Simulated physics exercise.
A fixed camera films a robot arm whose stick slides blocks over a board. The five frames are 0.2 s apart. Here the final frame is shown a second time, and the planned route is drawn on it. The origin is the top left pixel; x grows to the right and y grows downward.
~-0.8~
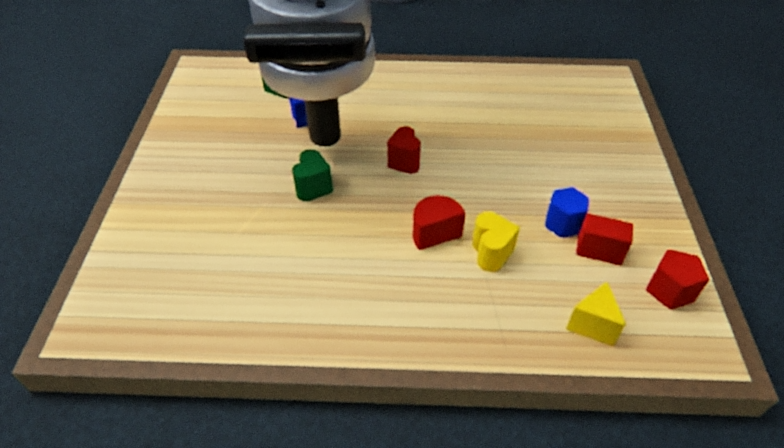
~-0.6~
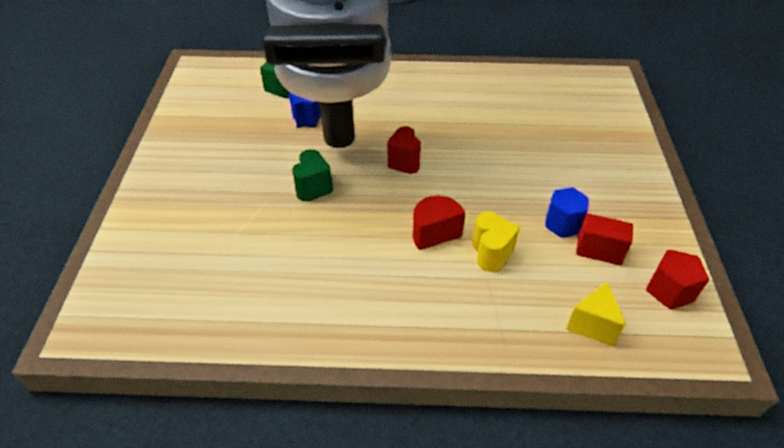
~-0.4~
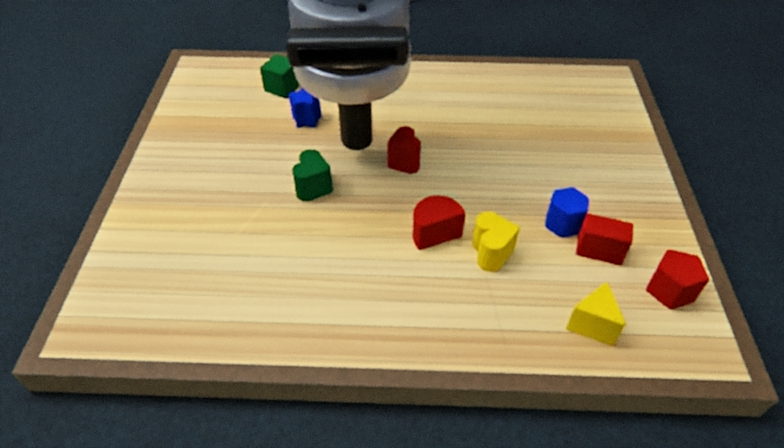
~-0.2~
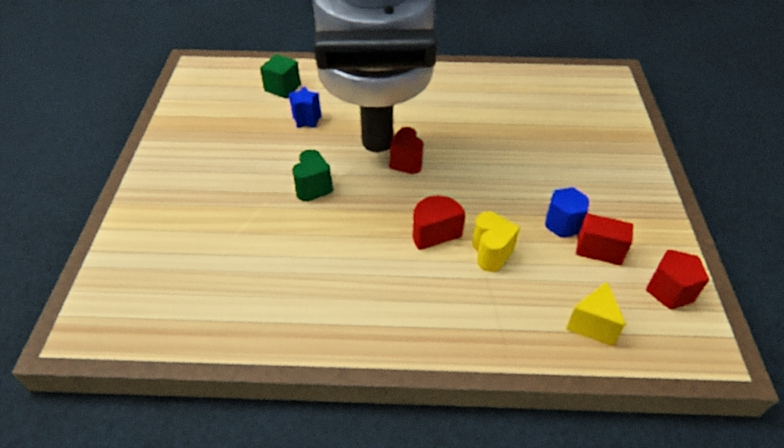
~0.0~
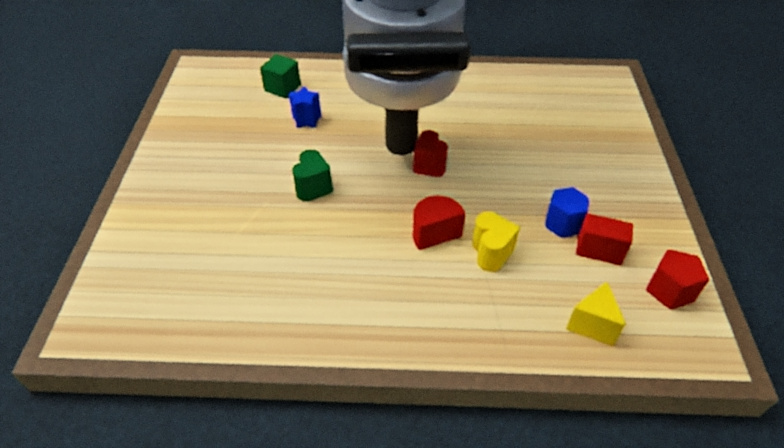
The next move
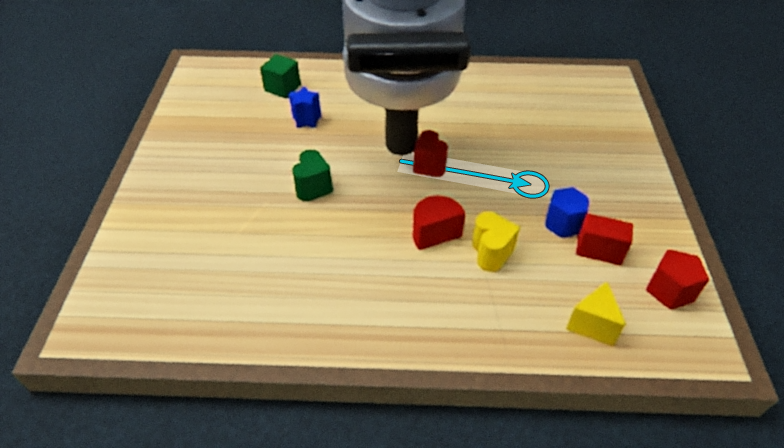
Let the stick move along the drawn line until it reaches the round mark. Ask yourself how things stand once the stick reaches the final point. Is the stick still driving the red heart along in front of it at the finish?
The answer is yes.
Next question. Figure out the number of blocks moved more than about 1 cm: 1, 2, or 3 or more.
There will be one block that moves more than 1 cm.
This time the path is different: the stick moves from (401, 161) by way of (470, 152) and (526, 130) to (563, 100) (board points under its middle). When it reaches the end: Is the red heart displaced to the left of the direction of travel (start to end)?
Going by the path, no.
The line goes from (401, 161) directly to (531, 184).
On the path given first. One third of the way, stick at (445, 154); red heart at (476, 150).
Two thirds of the way, stick at (489, 161); red heart at (522, 158).
At the end, stick at (534, 170); red heart at (568, 166); blue six-sided block unmoved.
